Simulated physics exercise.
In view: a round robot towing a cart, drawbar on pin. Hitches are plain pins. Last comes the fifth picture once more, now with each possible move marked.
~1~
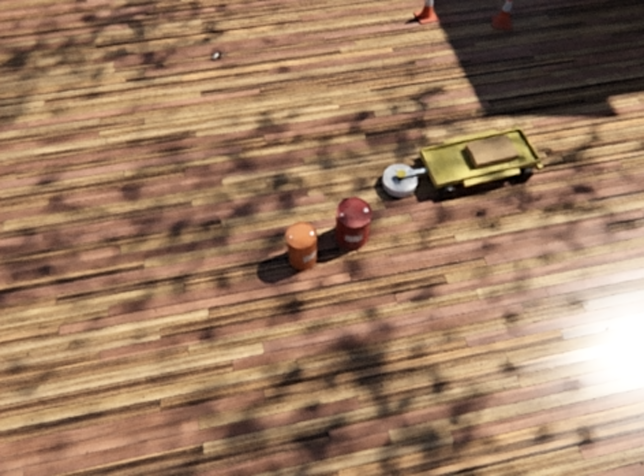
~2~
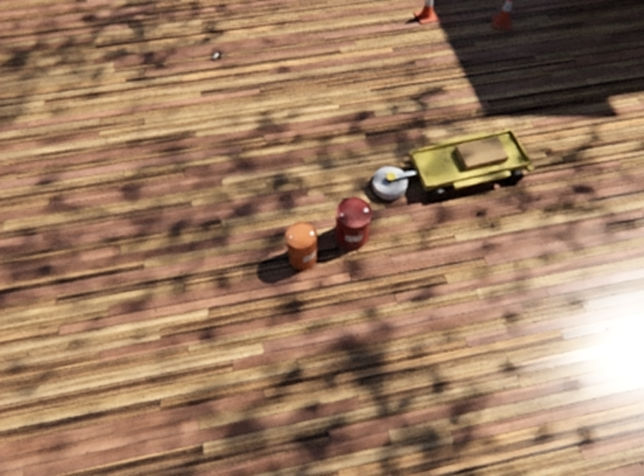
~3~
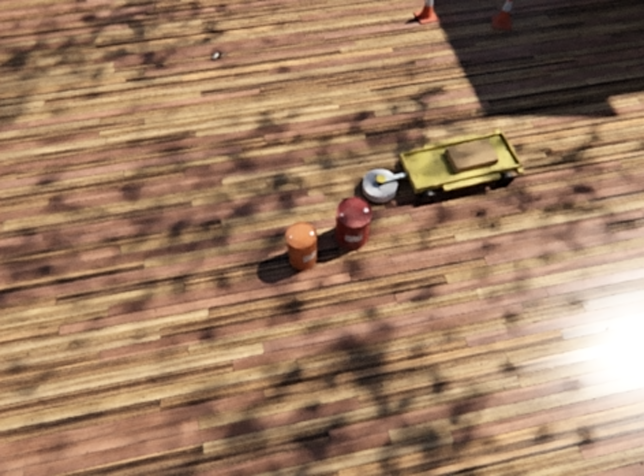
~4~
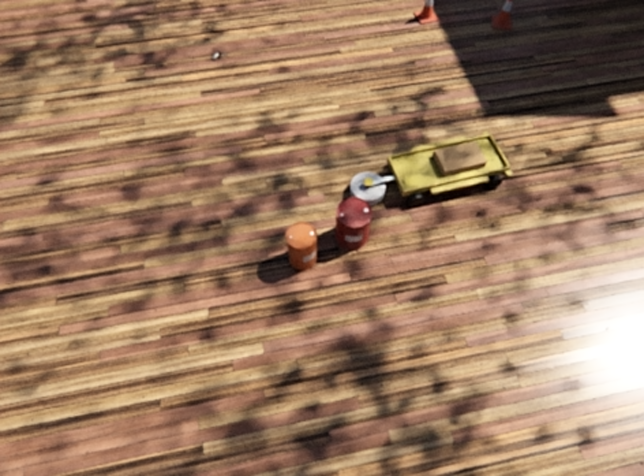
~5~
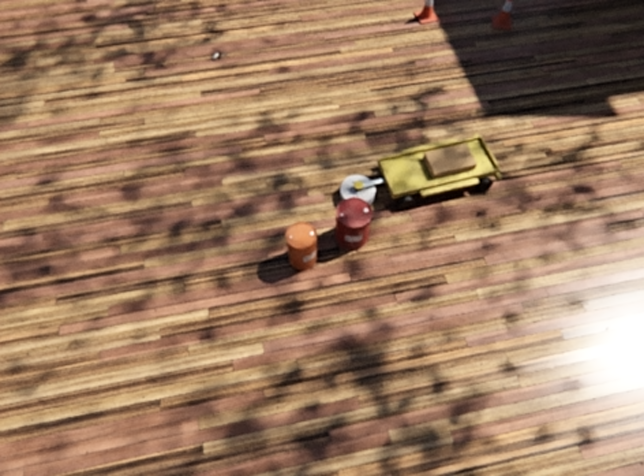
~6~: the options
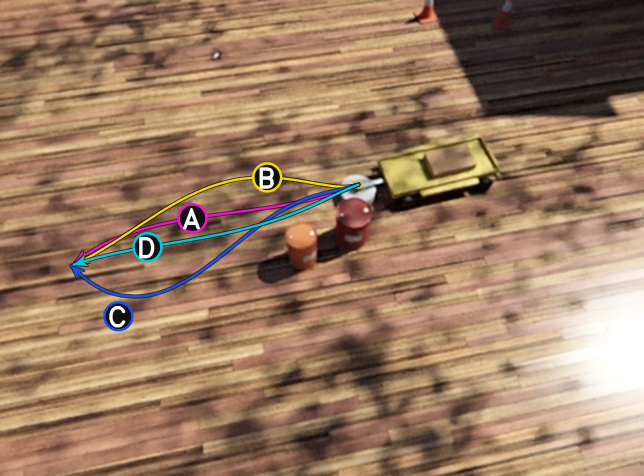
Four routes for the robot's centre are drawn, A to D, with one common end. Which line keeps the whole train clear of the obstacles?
Choose route B.
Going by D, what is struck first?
It meets the red drum.
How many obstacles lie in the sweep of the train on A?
One.
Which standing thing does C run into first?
It meets the red drum.
On the marked copy, A from (358, 185) via (220, 214) to (75, 262); B from (358, 185) via (215, 185) to (76, 263); C from (358, 185) via (218, 258) to (71, 266); D from (358, 185) via (226, 233) to (74, 265).
Following B. Soon after the start, robot (257, 183), cart (342, 176).
Later, robot (160, 219), cart (243, 189).
In the end, robot (76, 270), cart (161, 224); nothing has been touched.
As for the rest, A meets the red drum; C meets the red drum and orange drum; D meets the red drum and orange drum.
